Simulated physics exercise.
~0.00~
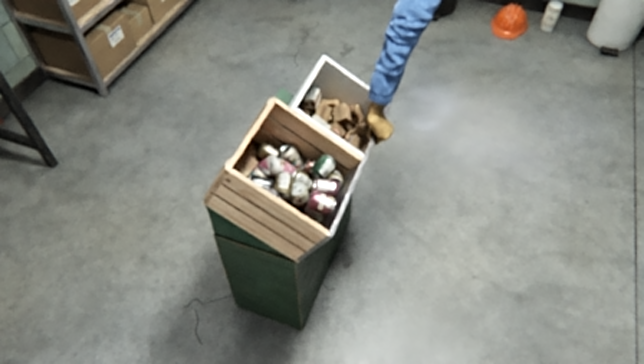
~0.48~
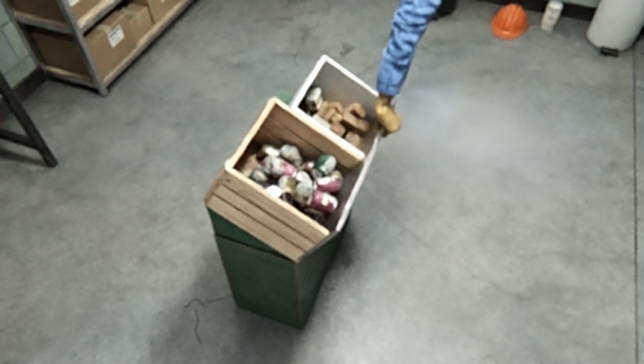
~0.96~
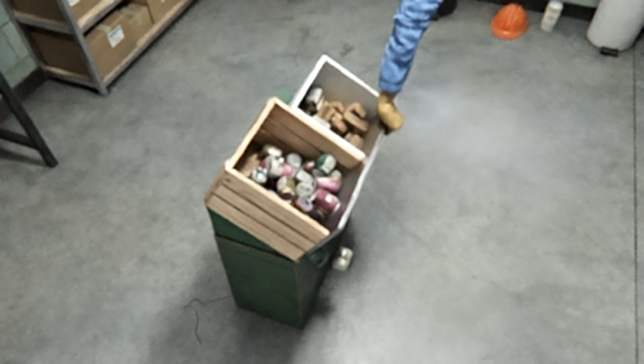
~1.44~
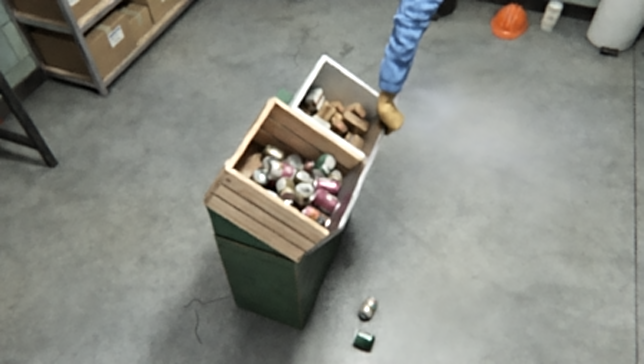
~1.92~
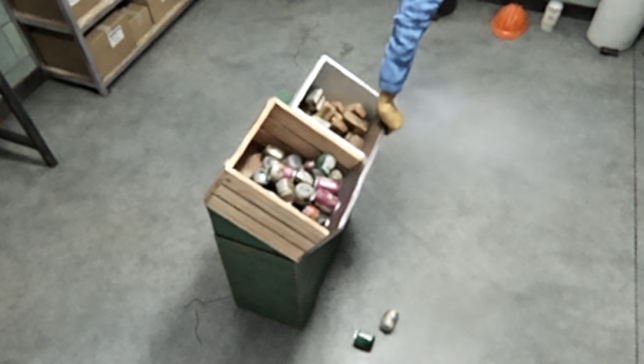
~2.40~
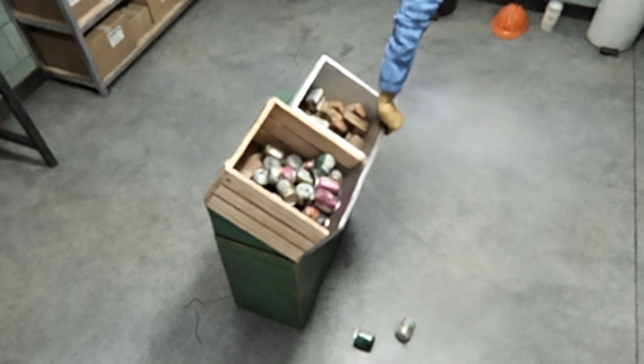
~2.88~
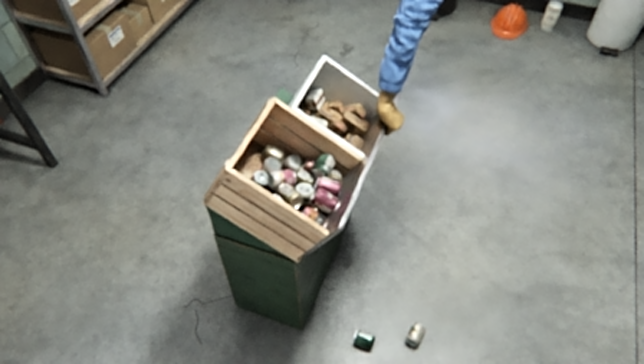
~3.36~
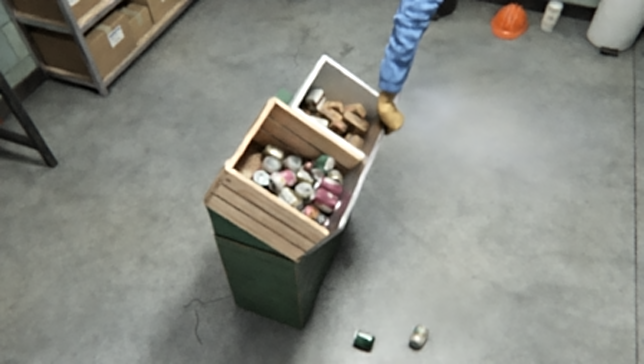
The clip opens on a white hopper of small brown parcels and a wooden hopper full of mini cans, set together on a green base on a grey concrete floor. A gloved hand in a blue sleeve holds the gate at the right side and shifts it slightly up and to the right. The cans stir, and two tumble out past the base to the floor. A green one settles on its side while a silvery one rolls a short way right and stops. The gate stays put, with the parcels and remaining cans still inside.
